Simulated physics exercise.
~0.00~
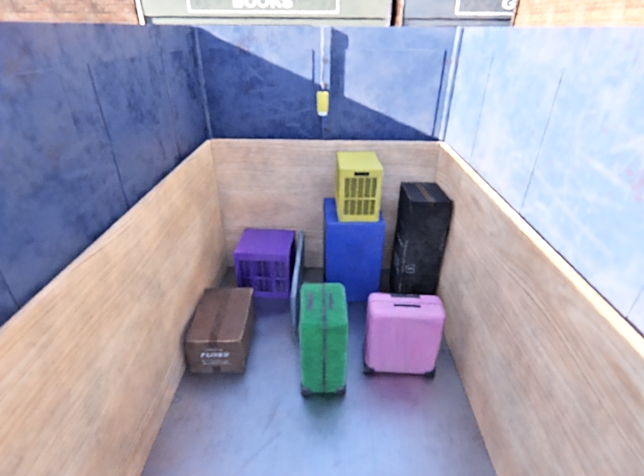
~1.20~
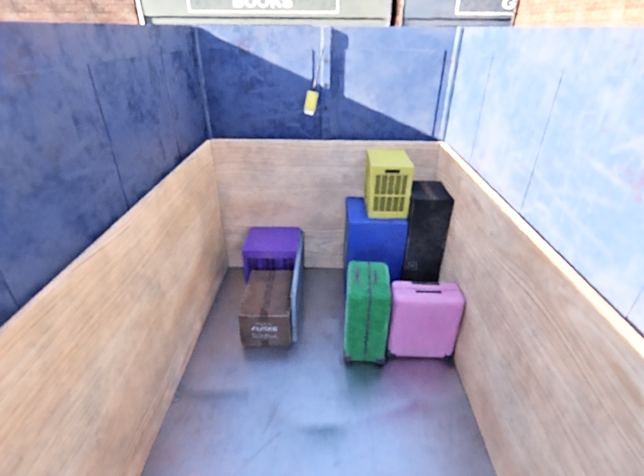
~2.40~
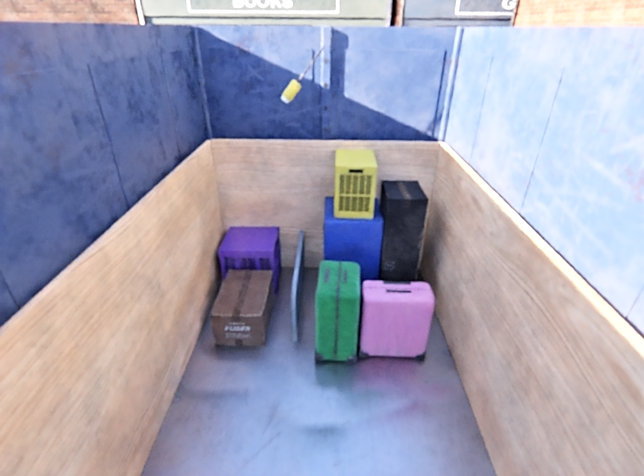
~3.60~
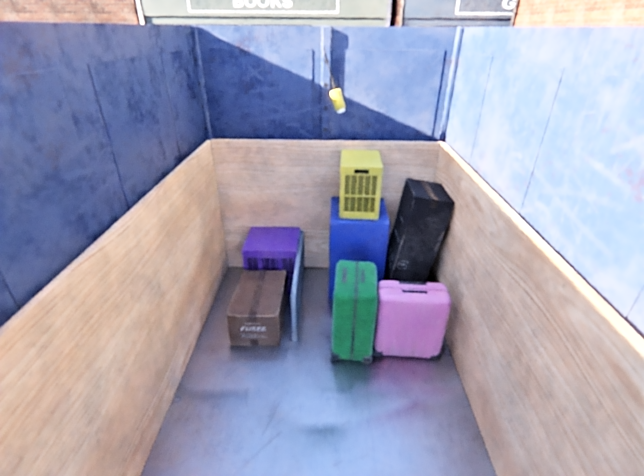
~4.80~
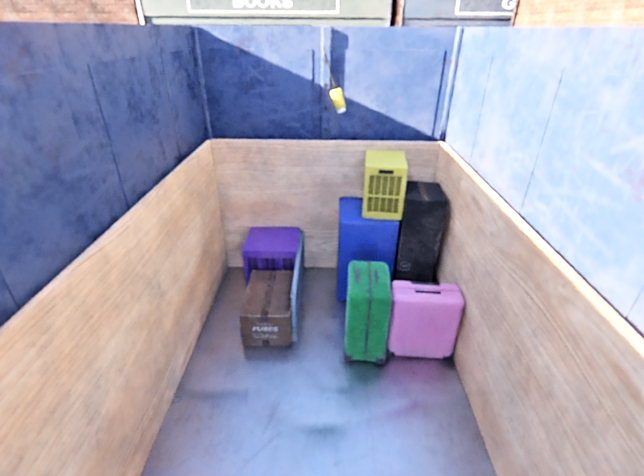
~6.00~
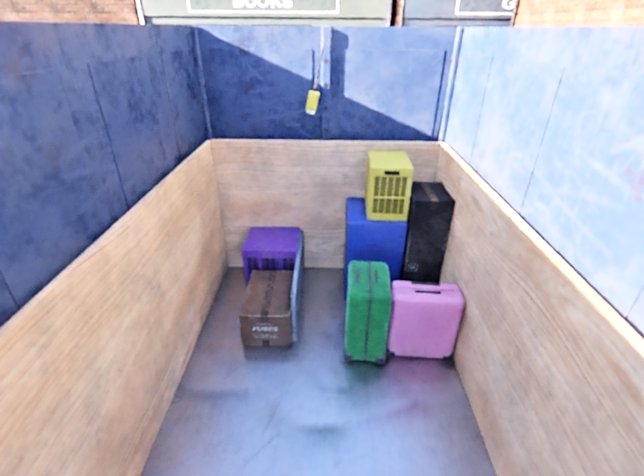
Van load bay with cases and boxes sliding right, then left, then right again, ending upright with the yellow chest still stacked.
